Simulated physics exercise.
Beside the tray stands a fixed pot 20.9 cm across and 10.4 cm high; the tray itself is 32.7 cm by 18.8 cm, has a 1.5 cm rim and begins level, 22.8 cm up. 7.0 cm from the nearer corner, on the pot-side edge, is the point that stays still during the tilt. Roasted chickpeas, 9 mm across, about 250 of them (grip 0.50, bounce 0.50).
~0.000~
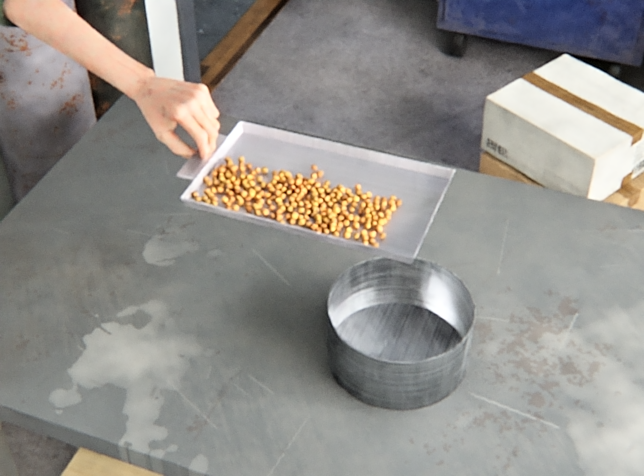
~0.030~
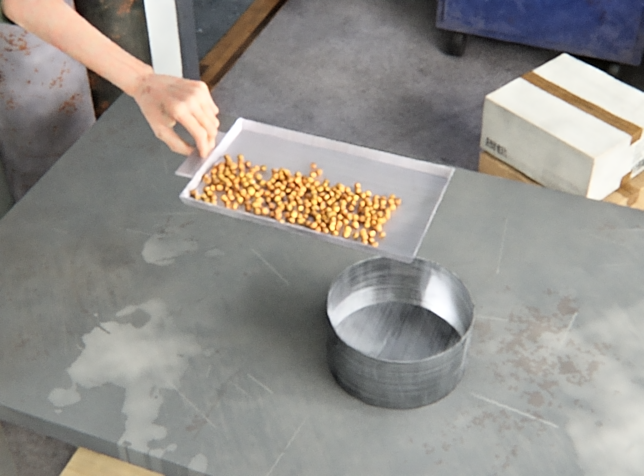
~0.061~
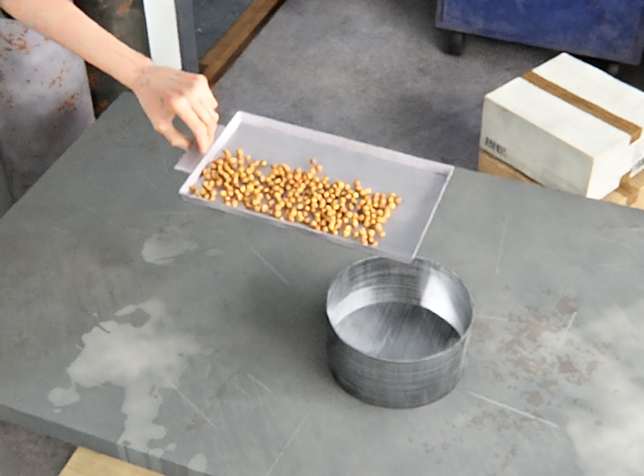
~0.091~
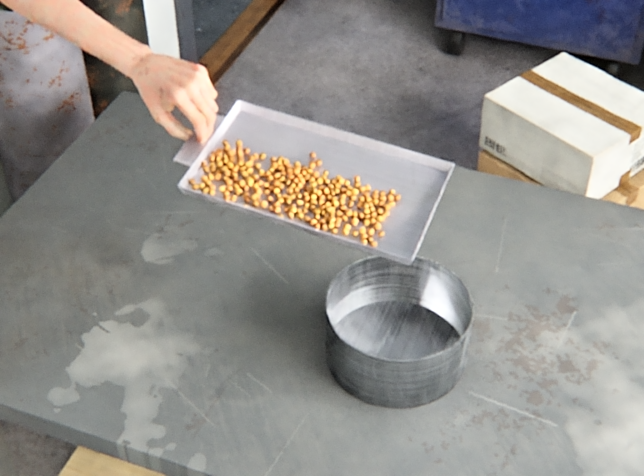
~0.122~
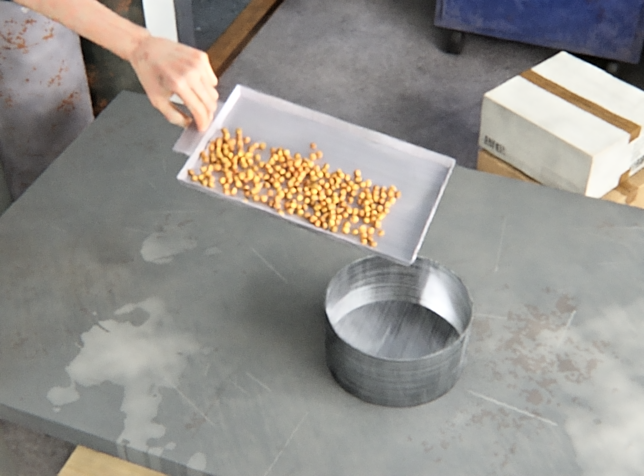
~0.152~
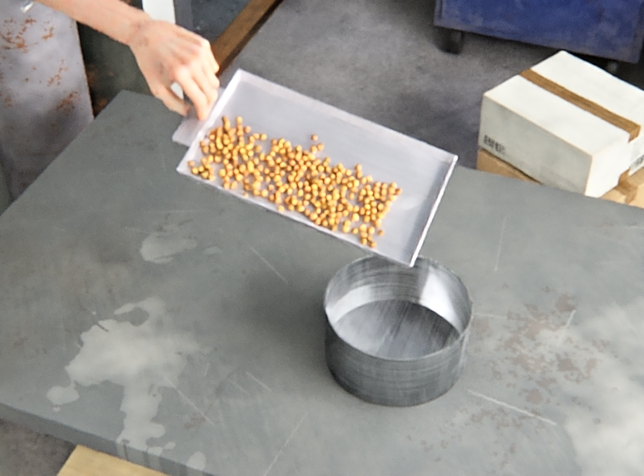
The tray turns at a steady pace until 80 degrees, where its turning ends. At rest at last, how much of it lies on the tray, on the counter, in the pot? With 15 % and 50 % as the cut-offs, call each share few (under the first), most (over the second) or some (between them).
My estimate: Tray: Few, counter: Some, pot: Most.
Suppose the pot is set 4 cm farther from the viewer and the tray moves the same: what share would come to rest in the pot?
Then roughly 30 percent would land in it.
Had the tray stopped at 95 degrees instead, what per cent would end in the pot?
65 per cent.
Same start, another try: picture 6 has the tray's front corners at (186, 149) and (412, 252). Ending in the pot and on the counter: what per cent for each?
In the pot: 15 per cent; on the counter: 70 per cent.
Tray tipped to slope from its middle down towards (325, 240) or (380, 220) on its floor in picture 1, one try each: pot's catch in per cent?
55 and 30 %.
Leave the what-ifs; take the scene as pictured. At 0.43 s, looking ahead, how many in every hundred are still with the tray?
About 100% of the load.
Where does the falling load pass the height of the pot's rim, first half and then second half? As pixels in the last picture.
Roughly (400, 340) to start, and after that (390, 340).
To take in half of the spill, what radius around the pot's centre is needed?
That comes to near 22 cm.
After 0.32 s, tilt 51 degrees; the tray holds 100 %, the pot 0 %.
Then, at 0.43 s, tilt 72 degrees; the tray holds 100 %, the pot 0 %.
Then, at 0.68 s, tilt 80 degrees; the tray holds 10 %, the pot 50 %.
At rest (1.6 s), tray 5 %, counter 35 %, pot 60 %.
